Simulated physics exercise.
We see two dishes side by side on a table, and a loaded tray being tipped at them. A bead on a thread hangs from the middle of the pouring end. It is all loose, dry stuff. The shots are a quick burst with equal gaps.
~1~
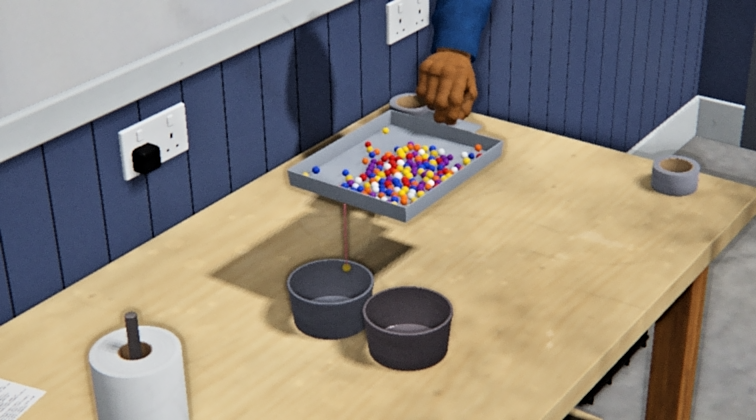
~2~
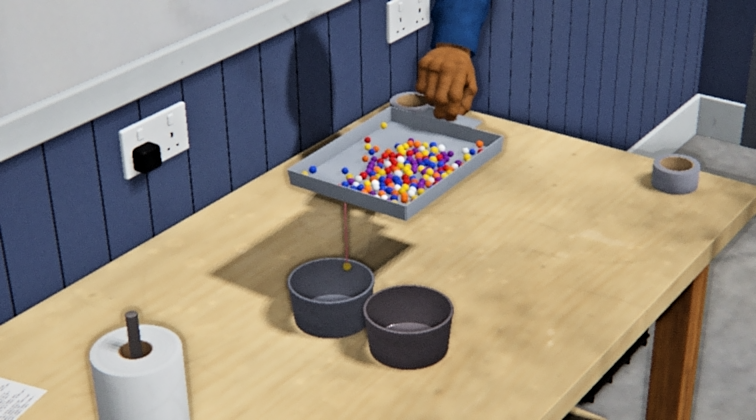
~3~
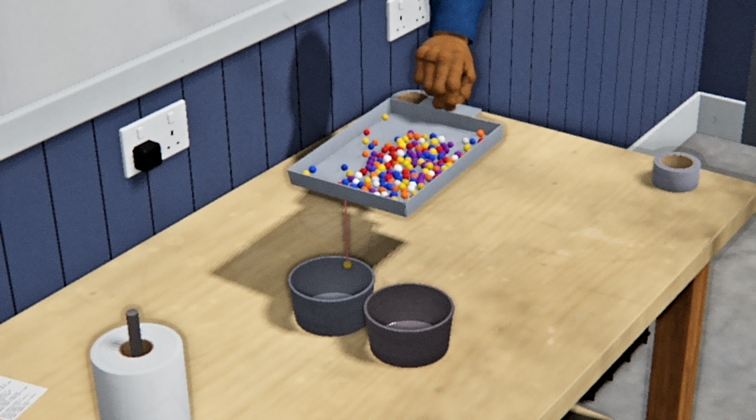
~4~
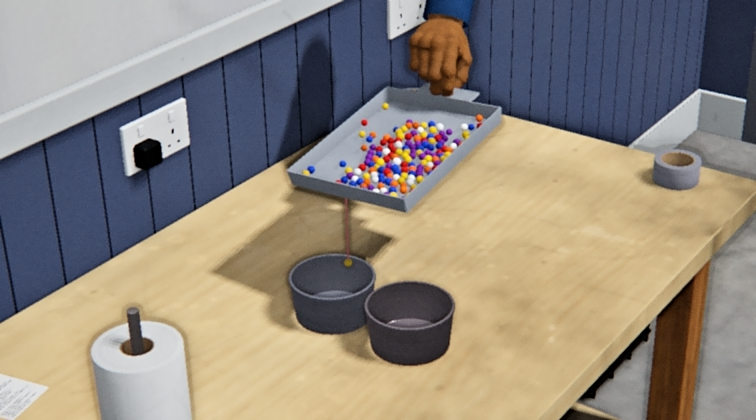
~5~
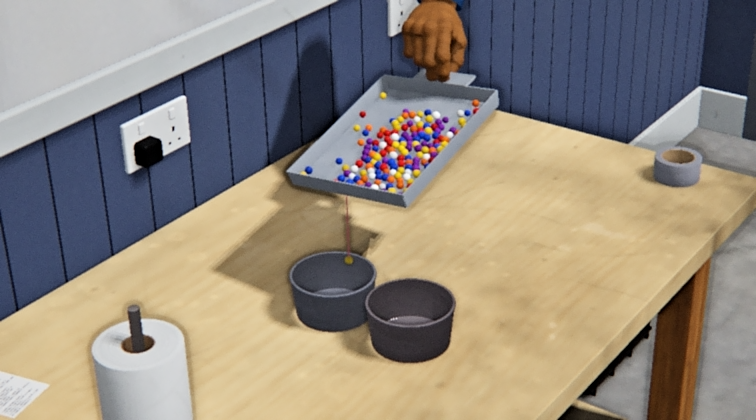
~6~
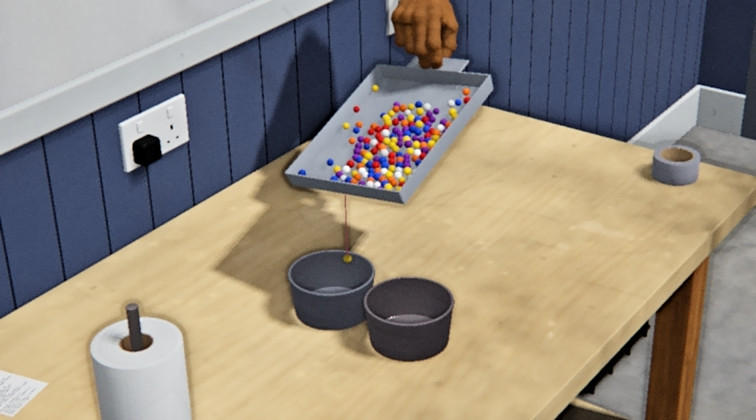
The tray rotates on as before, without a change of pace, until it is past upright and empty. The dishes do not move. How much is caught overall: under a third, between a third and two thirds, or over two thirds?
In the dishes lies less than a third of it.
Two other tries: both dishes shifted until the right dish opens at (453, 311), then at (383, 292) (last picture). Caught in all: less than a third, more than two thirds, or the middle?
One: Under a third. Two: Over two thirds.
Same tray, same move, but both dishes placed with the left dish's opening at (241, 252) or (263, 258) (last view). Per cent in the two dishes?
Near 60 % and 80 %.
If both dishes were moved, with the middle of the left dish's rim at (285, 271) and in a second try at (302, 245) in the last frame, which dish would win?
At the first place the left one, at the second left.
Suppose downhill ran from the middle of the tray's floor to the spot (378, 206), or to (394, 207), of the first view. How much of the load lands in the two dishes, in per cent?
The first gives 80 %, the second 90 %.
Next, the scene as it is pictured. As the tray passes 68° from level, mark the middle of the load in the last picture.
Close to (326, 169).
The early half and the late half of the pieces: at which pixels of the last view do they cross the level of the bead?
At about (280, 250), then at (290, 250).
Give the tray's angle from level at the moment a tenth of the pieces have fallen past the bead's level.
Around 85° of tilt.
Shortly afterwards, tray tipped steeply; all but a few on the tray; only a few outside both; only a few in the air.
Next, tray tipped past a quarter turn; a little on the tray; near a quarter in the left dish; near half outside both; near a quarter in the air.
Some moments later, tray tipped past a quarter turn; near a quarter in the left dish; the bulk outside both.
In the end, tray tipped past a quarter turn; none at all in the right dish; near a quarter in the left dish; the bulk outside both.
